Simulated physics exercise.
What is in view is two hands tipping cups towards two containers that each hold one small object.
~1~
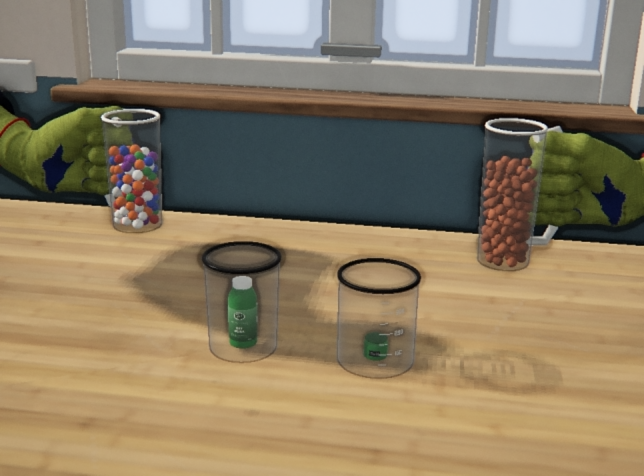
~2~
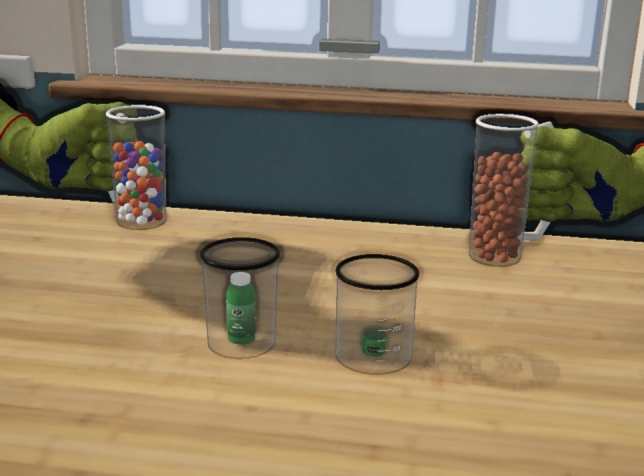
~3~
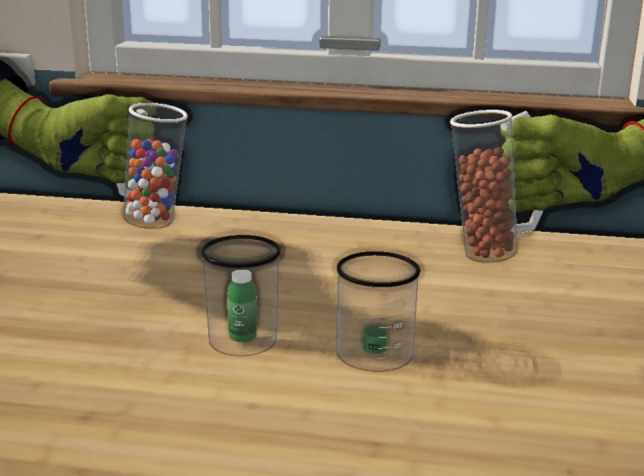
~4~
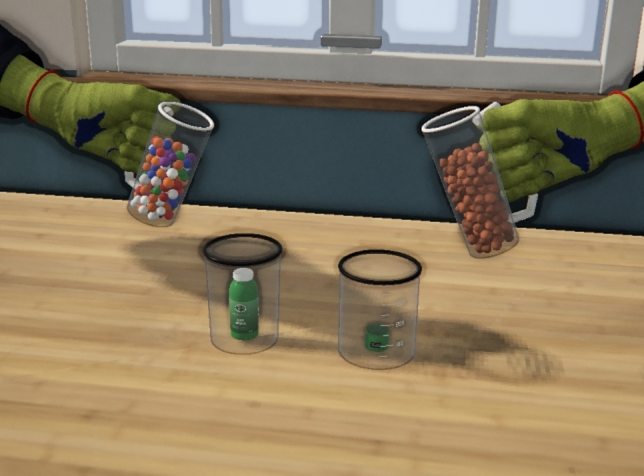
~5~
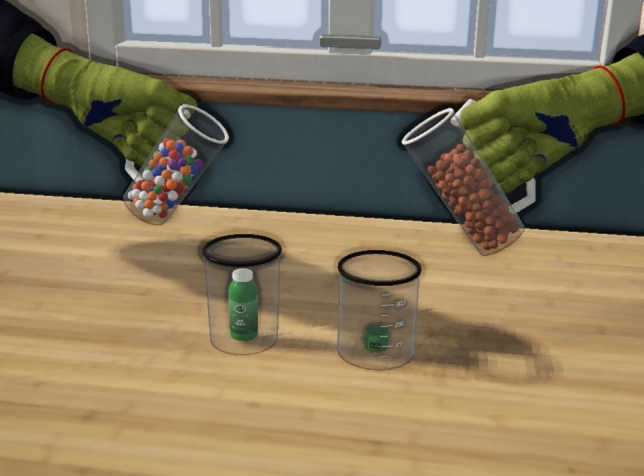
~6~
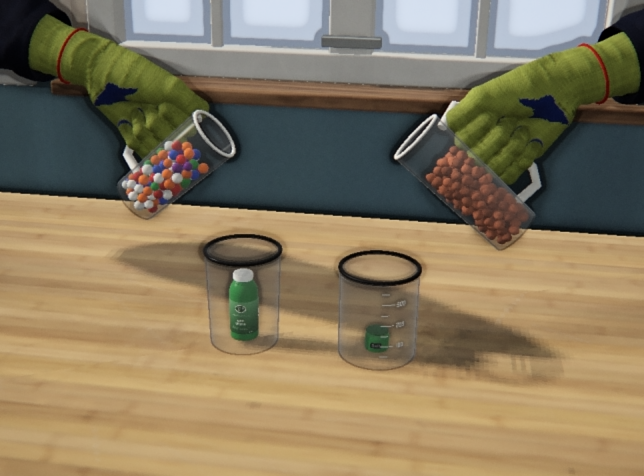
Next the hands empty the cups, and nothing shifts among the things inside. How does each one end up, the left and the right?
Left object: Tip stays above. Right object: Tip goes below.
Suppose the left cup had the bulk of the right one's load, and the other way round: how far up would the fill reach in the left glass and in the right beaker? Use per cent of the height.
Levels: Left 60 %, right 45 %.
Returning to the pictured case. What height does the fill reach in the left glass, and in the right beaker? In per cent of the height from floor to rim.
I'd put the left at close to 55 and the right at close to 50.
Then, 0.39 s after the last picture, left glass empty, all of its cupful still in the cup; right beaker empty, all of its cupful still in the cup.
Then, 0.80 s after the last picture, left glass nearly empty, most of its cupful still in the cup; right beaker nearly empty, nearly all of its cupful still in the cup.
Then, 1.30 s after the last picture, left glass a third full, none of its cupful still in the cup; right beaker a third full, none of its cupful still in the cup.
At rest, left glass half full (surface near (244, 291)), nothing beside it; right beaker half full (surface near (378, 310)), nothing beside it; the left thing is still showing; the right thing is covered.
